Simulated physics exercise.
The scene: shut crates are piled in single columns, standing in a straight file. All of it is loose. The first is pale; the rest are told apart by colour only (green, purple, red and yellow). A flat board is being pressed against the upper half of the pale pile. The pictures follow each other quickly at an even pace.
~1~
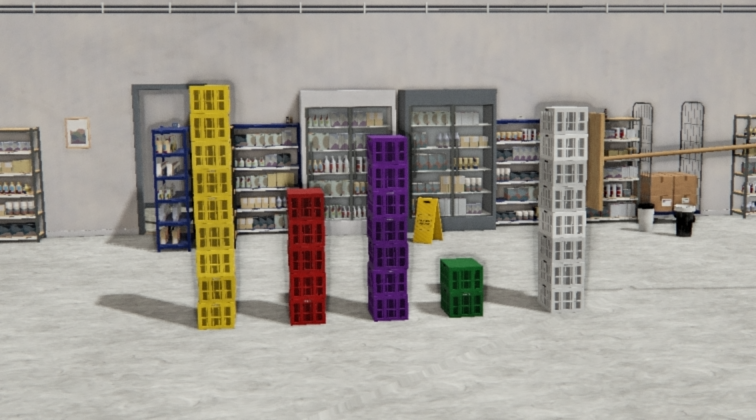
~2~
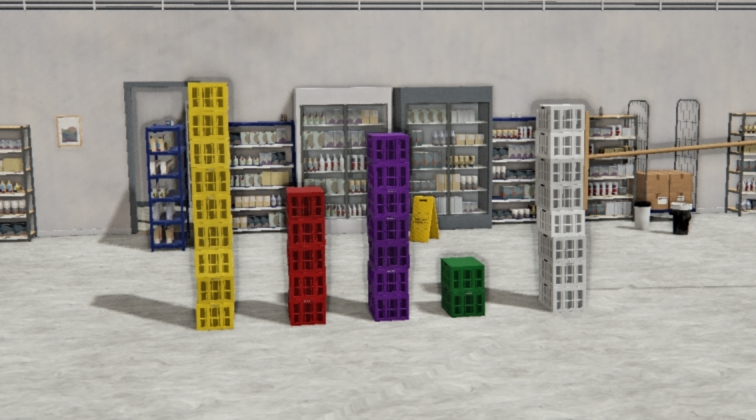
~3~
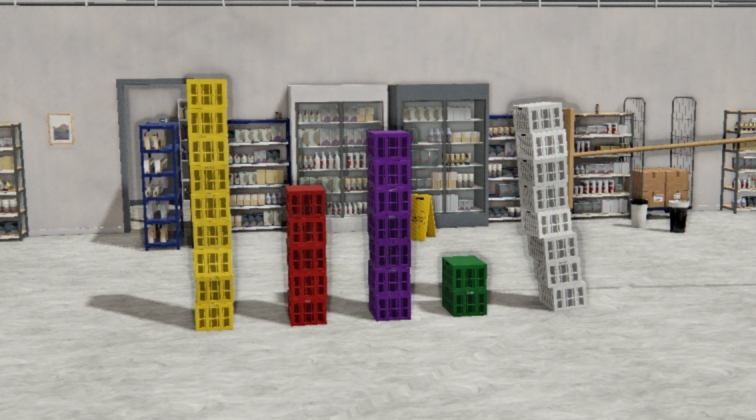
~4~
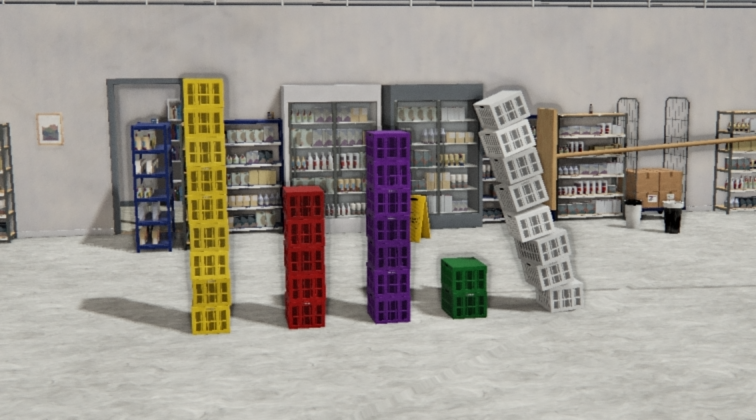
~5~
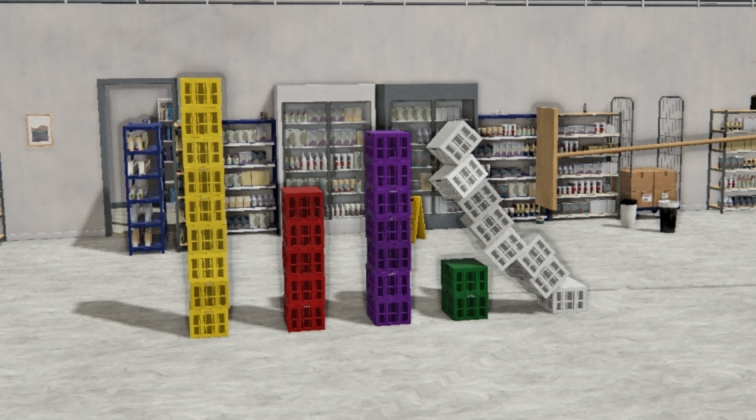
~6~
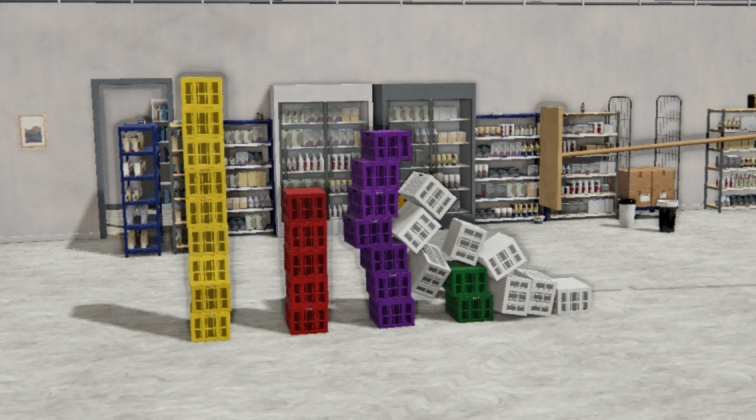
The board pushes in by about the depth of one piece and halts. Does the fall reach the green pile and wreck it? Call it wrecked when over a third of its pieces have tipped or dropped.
The green pile is left standing.
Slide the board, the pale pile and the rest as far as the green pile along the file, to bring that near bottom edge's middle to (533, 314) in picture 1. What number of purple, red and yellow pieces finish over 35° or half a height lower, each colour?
Pile by pile, purple 0, red 0, yellow 0.
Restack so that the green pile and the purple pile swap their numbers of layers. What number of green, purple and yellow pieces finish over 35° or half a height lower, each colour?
Green 6, purple 0, yellow 0.
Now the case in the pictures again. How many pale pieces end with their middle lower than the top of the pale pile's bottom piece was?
5 of them.
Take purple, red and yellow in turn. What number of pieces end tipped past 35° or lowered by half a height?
The counts are purple 6, red 4, yellow 9.
Soon after the last picture, 7 of the pale pile down; none of the 2 green crates down (0 of 23 in all colours); top green crate shifted a little; top purple crate leaning clearly.
A little later, 7 of the pale pile down; none of the 2 green crates down (6 of 23 in all colours); top green crate shifted a little; top purple crate on its side.
Later still, 7 of the pale pile down; none of the 2 green crates down (19 of 23 in all colours); top green crate shifted a little; top purple crate on its side.
At rest, 7 of the pale pile down; none of the 2 green crates down (19 of 23 in all colours); top green crate shifted a little; top purple crate on its side. As the last picture would show them, middles, top green crate near (465, 278), top purple crate near (346, 270).
